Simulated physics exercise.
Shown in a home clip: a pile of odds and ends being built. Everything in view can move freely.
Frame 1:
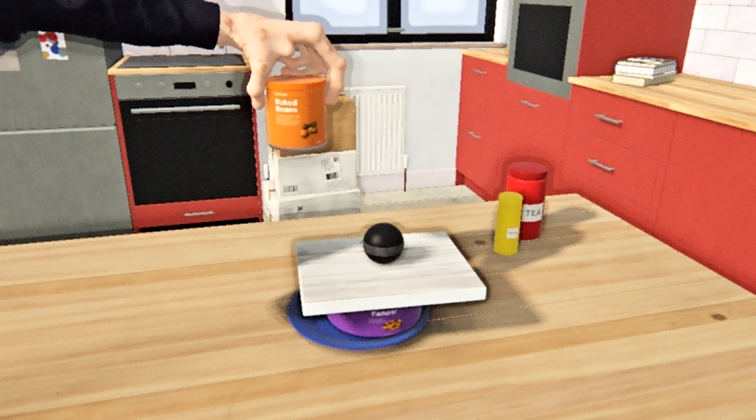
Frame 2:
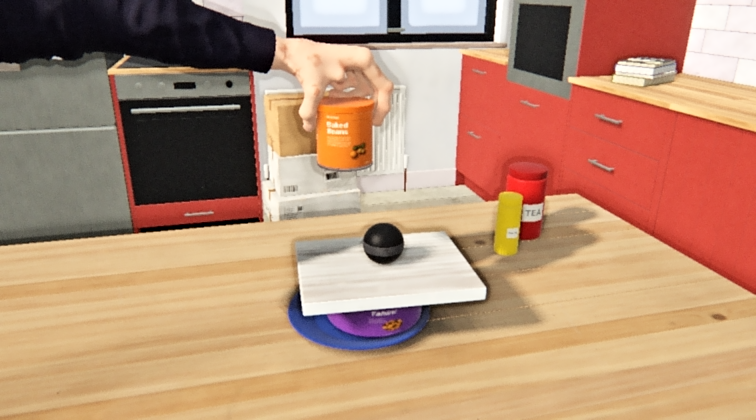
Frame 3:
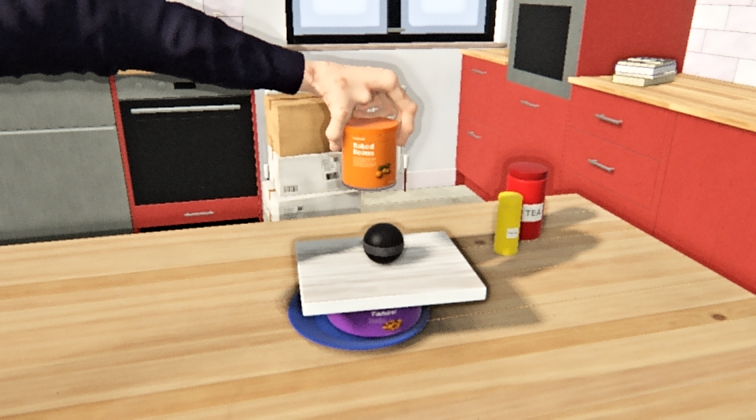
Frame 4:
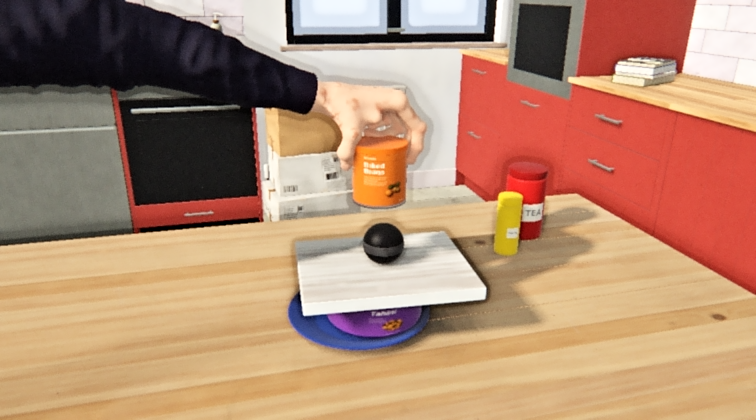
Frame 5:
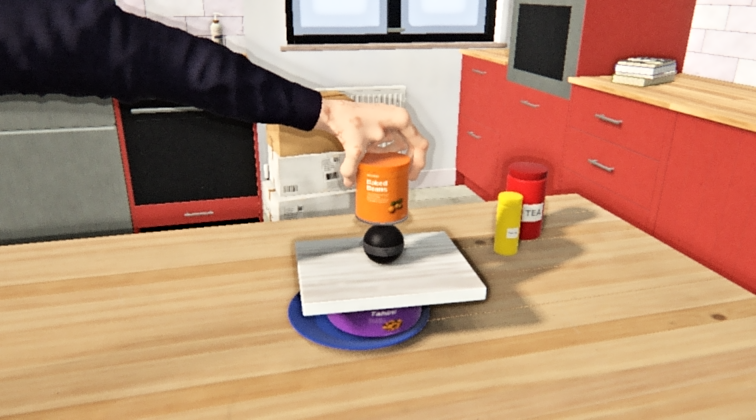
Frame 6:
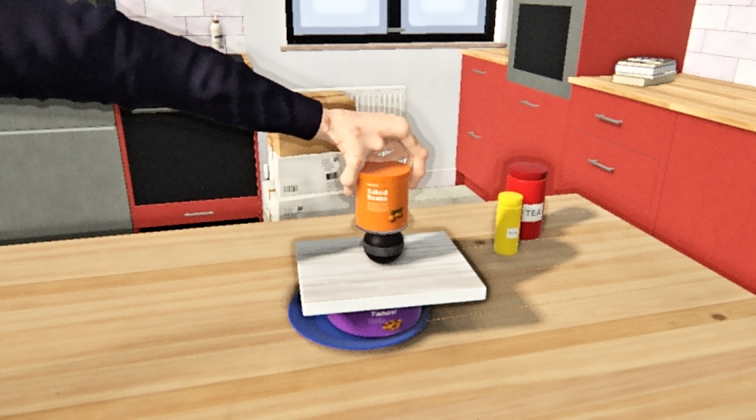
A dark-sleeved arm reaches in from the left over a wooden table, seen from slightly above by a still camera in a kitchen with red cupboards. A black ball sits on a white board atop a purple container on a blue plate, with yellow and red containers to the right. The hand carries an orange pot rightward and down, setting it on the ball while still gripping it.
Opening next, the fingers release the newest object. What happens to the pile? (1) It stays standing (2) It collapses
2, it collapses.
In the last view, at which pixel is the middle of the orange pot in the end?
Look around (198, 354) in the final frame.
Then, 0.70 s later than the last frame, orange pot now fallen.
Then, 1.00 s later than the last frame, things are still on the move.
When it is over, fallen, orange pot; the other 6 as before. End places, in pixels of the last picture, orange pot near (198, 353). The pile loses its balance.
